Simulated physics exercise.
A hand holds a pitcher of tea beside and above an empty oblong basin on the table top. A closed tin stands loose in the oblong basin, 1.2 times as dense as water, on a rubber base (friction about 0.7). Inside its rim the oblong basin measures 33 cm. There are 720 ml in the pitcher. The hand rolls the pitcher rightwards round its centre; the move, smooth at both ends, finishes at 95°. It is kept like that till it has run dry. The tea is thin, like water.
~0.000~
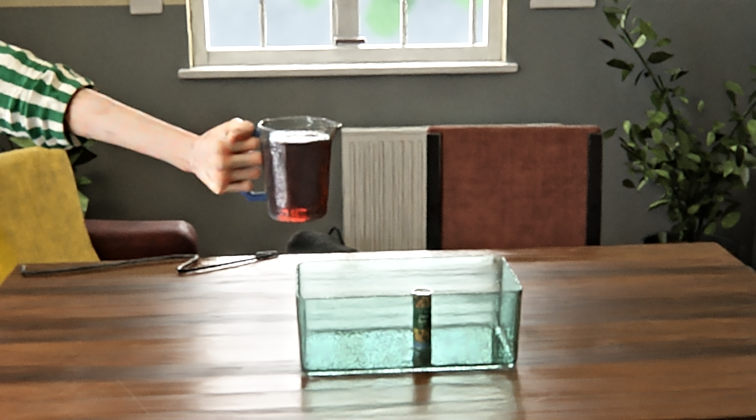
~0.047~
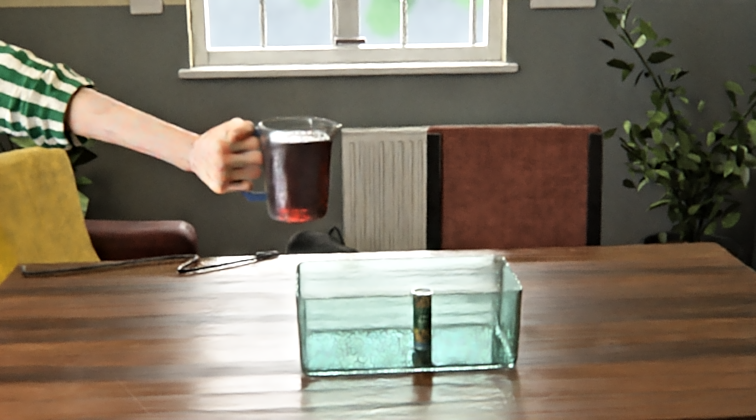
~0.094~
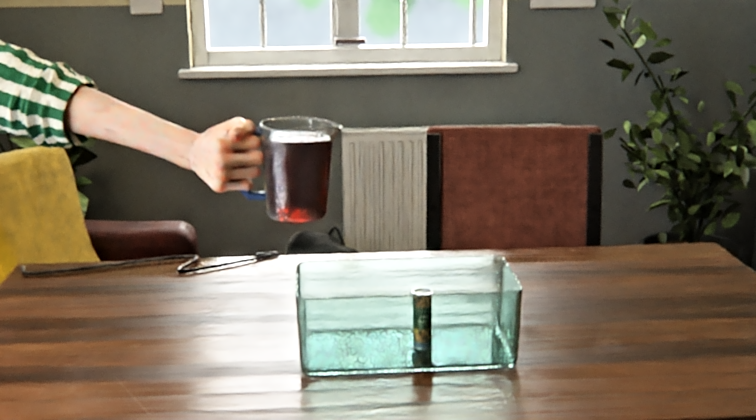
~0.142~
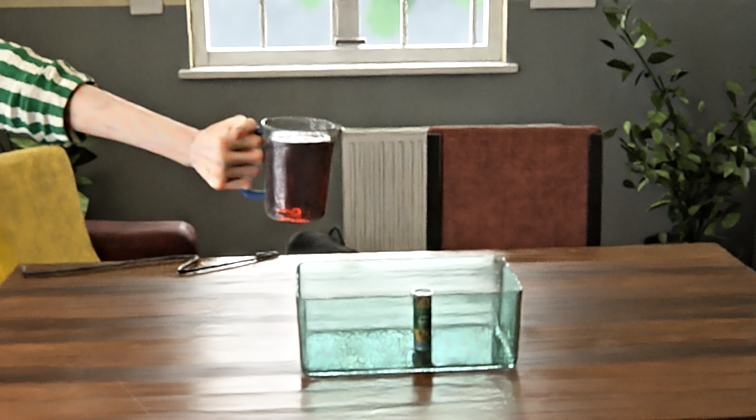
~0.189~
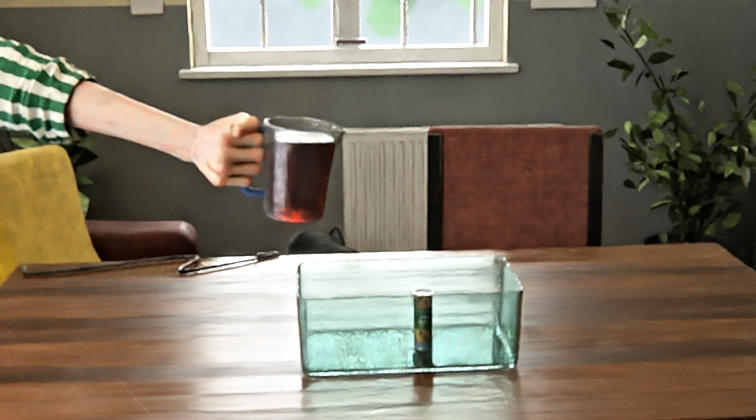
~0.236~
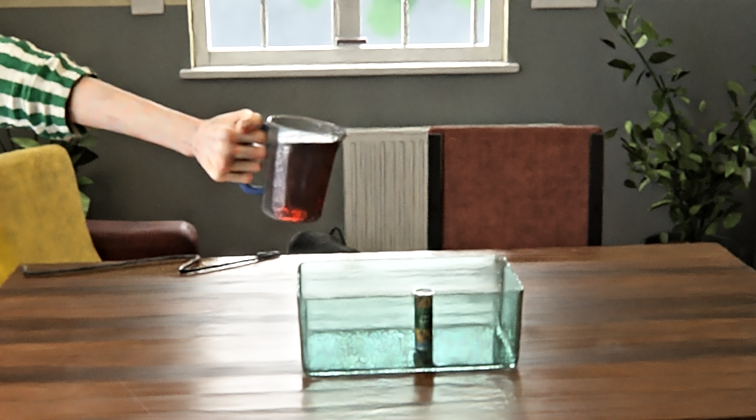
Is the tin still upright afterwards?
It topples.
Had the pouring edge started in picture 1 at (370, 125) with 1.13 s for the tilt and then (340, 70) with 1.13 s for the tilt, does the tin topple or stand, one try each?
First it remains upright; then it remains upright.
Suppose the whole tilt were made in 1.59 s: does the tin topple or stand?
The tin goes over.
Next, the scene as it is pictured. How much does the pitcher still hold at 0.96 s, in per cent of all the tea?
Near 44 in a hundred.
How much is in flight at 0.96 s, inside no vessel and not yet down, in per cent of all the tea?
About 22 per cent.
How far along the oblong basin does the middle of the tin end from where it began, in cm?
About 8.5 cm.
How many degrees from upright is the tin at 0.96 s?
Near 0° from upright.
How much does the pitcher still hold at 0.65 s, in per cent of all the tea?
Some 88 per cent.
After 0.65 s the tilt is 59° and 87 per cent is still to pour; the tin stands where it began.
After 0.96 s the tilt is 90° and 45 per cent is still to pour; the tin stands where it began.
After 1.28 s the tilt is 95° and 9 per cent is still to pour; the tin lies on its side.
After 1.63 s the tilt is 95° and 1 per cent is still to pour; the tin lies on its side.
In the end the tin lies on its side.
